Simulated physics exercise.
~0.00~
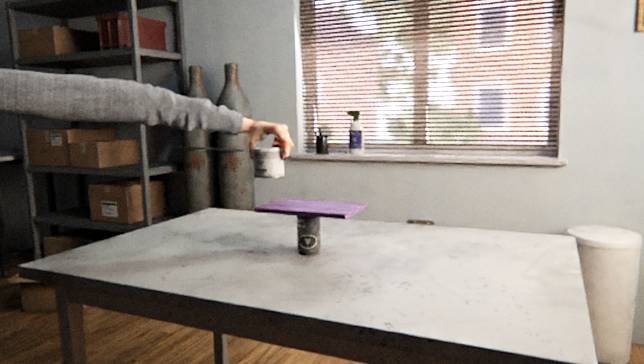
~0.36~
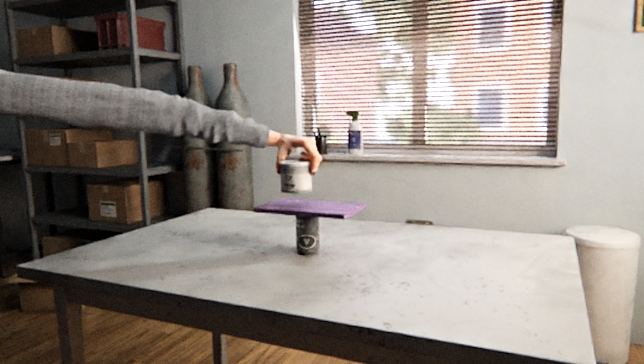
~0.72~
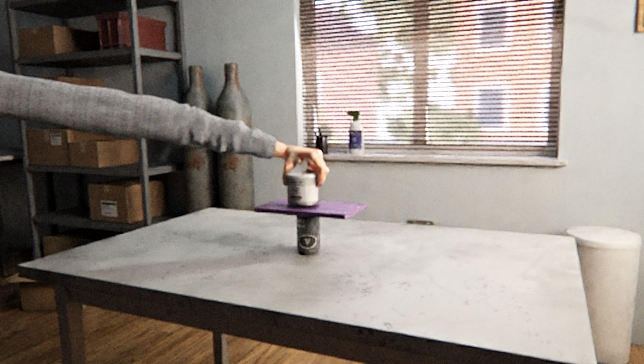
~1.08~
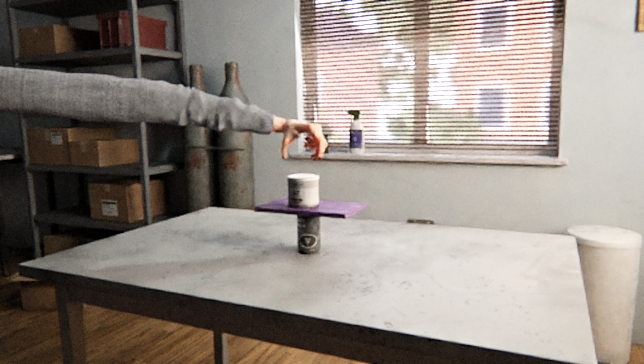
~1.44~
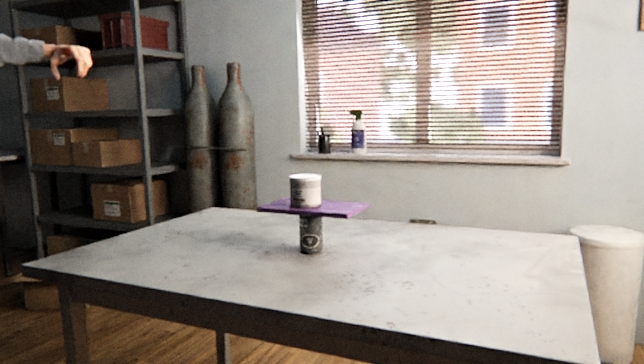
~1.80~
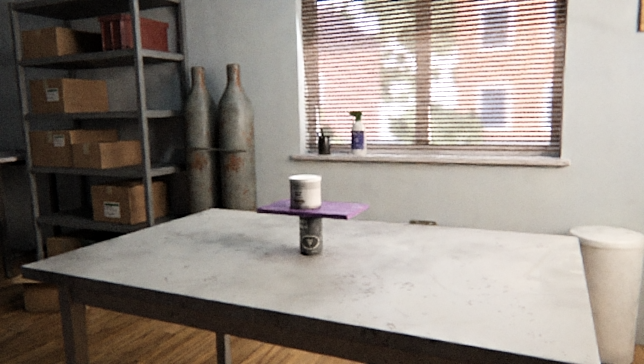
In a room with metal shelves and a window with blinds, a purple board rests on top of a grey can on a pale table. An arm in a grey sleeve reaches in from the left, holding a white tin above the board. The hand moves the tin to the right and lowers it onto the board, just left of its middle. The fingers let go, and the arm draws back to the left and out of view. The tin, board and can stay stacked and still.
